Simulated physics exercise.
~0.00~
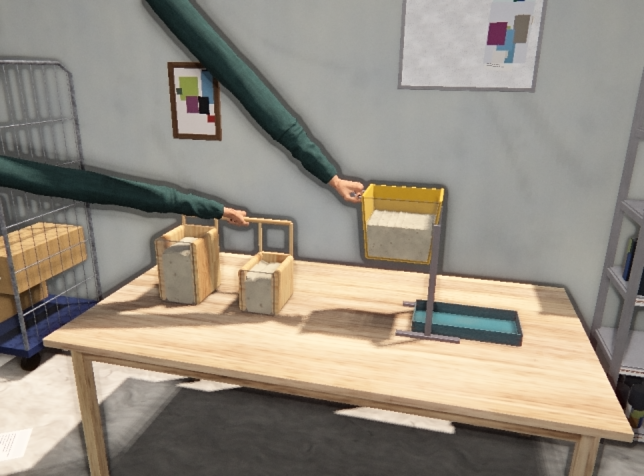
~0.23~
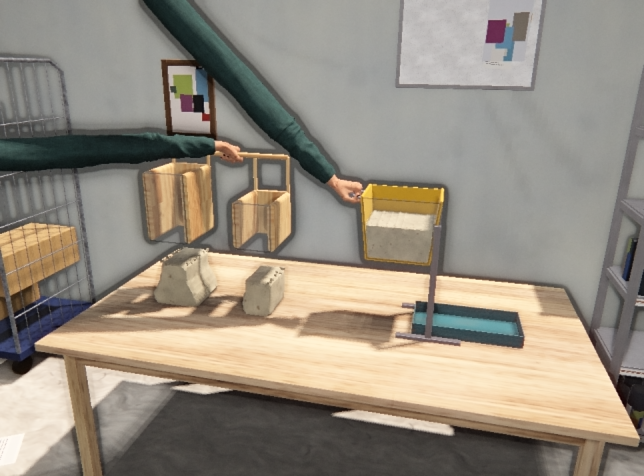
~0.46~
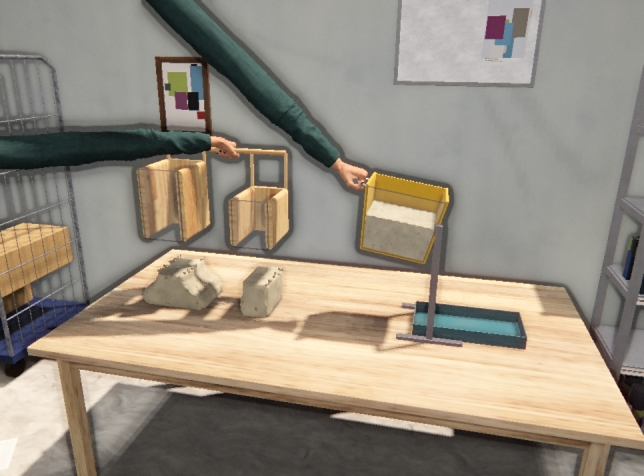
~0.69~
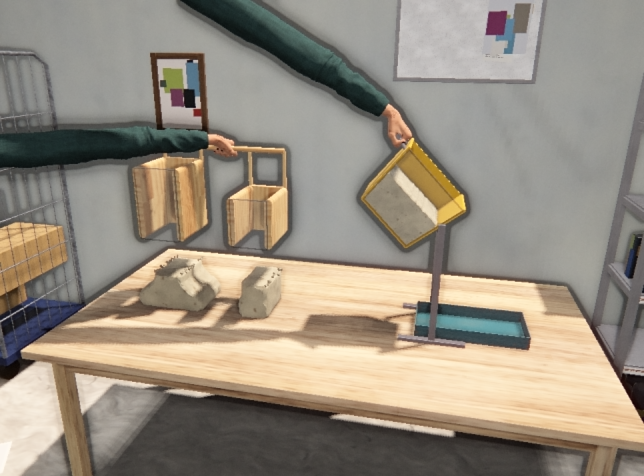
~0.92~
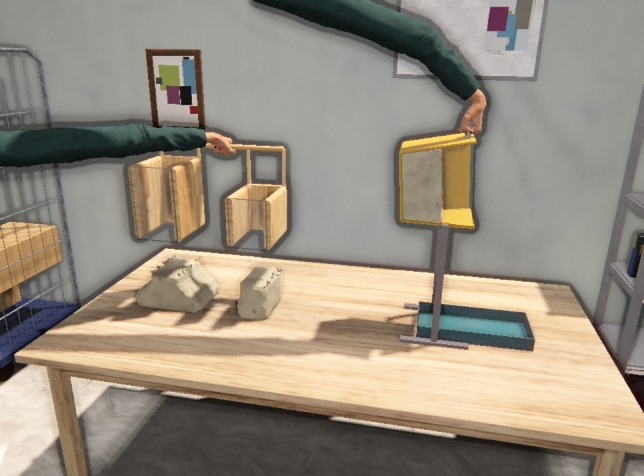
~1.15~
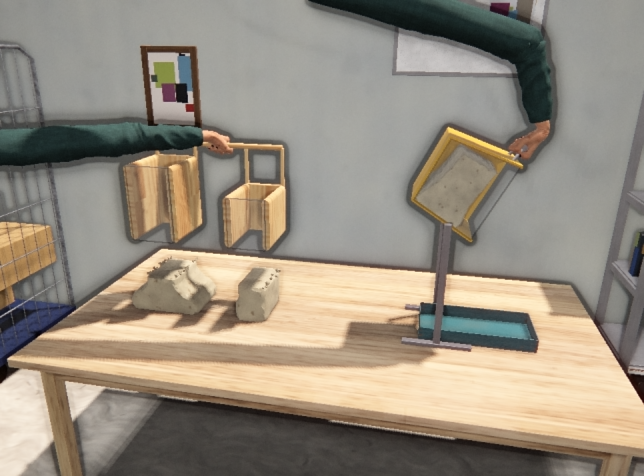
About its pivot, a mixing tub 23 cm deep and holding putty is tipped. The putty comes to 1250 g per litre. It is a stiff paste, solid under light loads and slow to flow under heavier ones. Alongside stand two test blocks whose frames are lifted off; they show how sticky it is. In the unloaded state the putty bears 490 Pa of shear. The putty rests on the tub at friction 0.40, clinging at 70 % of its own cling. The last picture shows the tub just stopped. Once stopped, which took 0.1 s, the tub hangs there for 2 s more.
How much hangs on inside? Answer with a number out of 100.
Around 0 %.
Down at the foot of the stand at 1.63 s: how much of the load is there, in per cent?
By then close to 100 % is down.
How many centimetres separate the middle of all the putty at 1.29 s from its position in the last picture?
About 13 cm.
After 1.29 s, the tub is at 116 degrees and holds 53 %.
After 1.46 s, the tub is at 116 degrees and holds 0 %.
After 1.63 s, the tub is at 116 degrees and holds 0 %.
After 1.80 s, the tub is at 116 degrees and holds 0 %.
After 3.15 s, at the end, the tub is at 116 degrees and holds 0 %.
